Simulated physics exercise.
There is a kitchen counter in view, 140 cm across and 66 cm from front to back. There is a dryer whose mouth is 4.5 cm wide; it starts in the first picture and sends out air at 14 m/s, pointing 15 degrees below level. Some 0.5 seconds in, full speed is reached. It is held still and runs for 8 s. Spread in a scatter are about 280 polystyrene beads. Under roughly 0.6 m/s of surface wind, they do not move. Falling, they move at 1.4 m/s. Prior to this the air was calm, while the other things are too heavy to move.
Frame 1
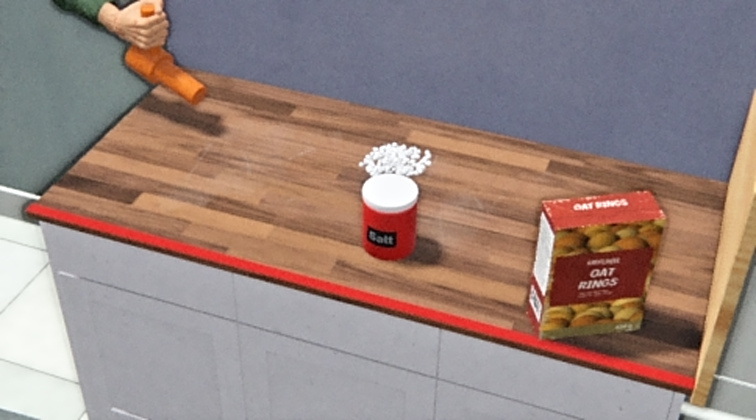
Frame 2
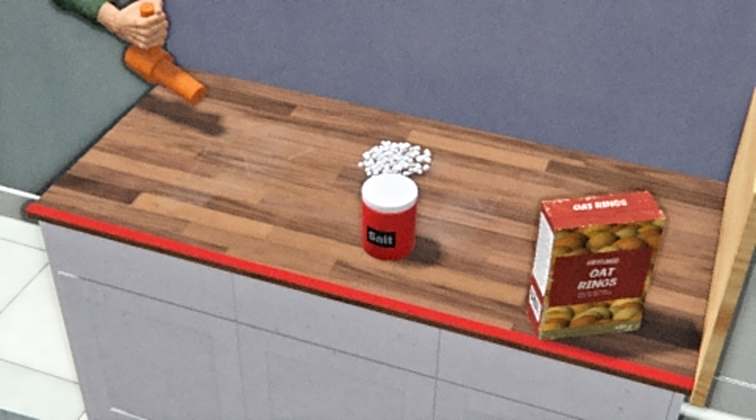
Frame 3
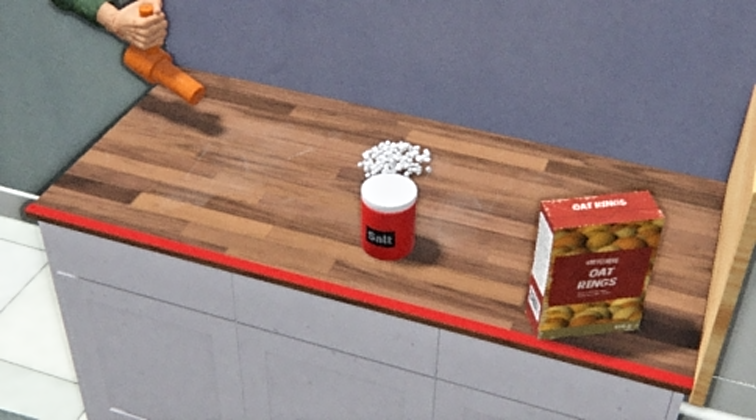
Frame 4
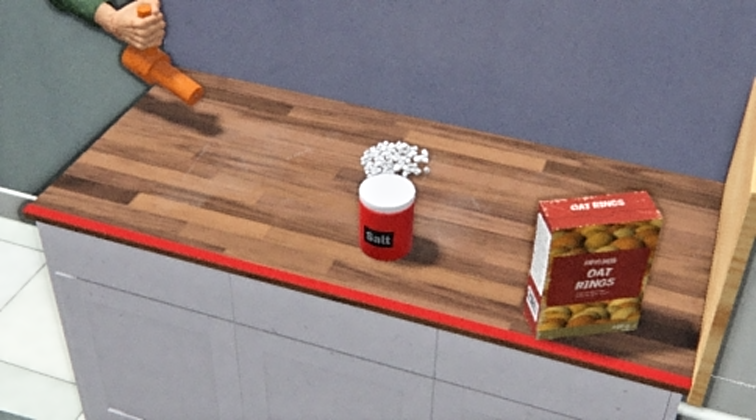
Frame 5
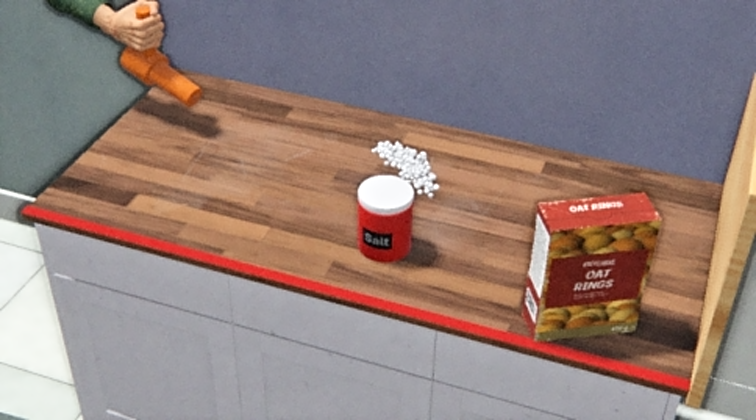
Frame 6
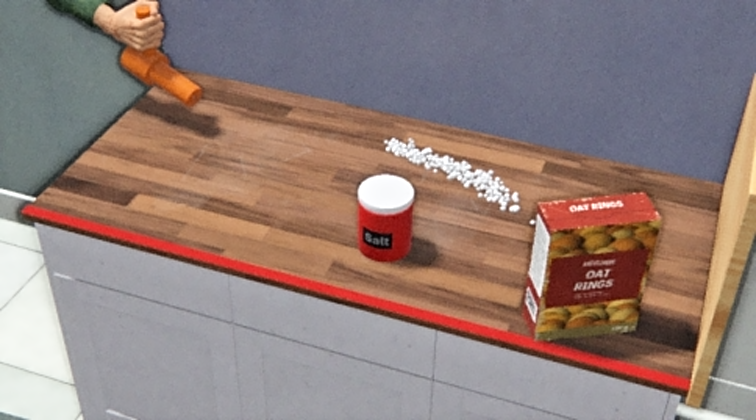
White beads piled behind a red salt jar on a wooden counter sit still at first, then spread rightward in a trail toward an oat rings box, while a hand at the left holds an orange dryer steady, pointed at them.
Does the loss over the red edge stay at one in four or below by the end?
Yes, it stays at or below one in four.
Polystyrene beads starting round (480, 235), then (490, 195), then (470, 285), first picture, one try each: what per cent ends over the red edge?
50 %, 0 %, 30 %.
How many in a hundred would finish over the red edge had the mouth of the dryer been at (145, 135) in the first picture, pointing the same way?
About 0 %.
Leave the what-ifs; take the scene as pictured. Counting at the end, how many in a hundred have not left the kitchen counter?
Share at the end: Around 100 %.
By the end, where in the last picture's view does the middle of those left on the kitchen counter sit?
Centre: Roughly (712, 184).
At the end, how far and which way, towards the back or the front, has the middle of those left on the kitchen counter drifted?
Shift: Towards the far edge, some 20 cm.
Then, 1.2 s after the last picture the count stands so, 0 % are over the red edge; the middle of those still in play is near (712, 183).
Then, 2.1 s after the last picture the count stands so, 0 % are over the red edge; the middle of those still in play is near (708, 186).
Then, 4.0 s after the last picture the count stands so, 0 % are over the red edge; the middle of those still in play is near (710, 185).
Then, 7.6 s after the last picture, at the end, 0 % are over the red edge; the middle of those still in play is near (712, 184).
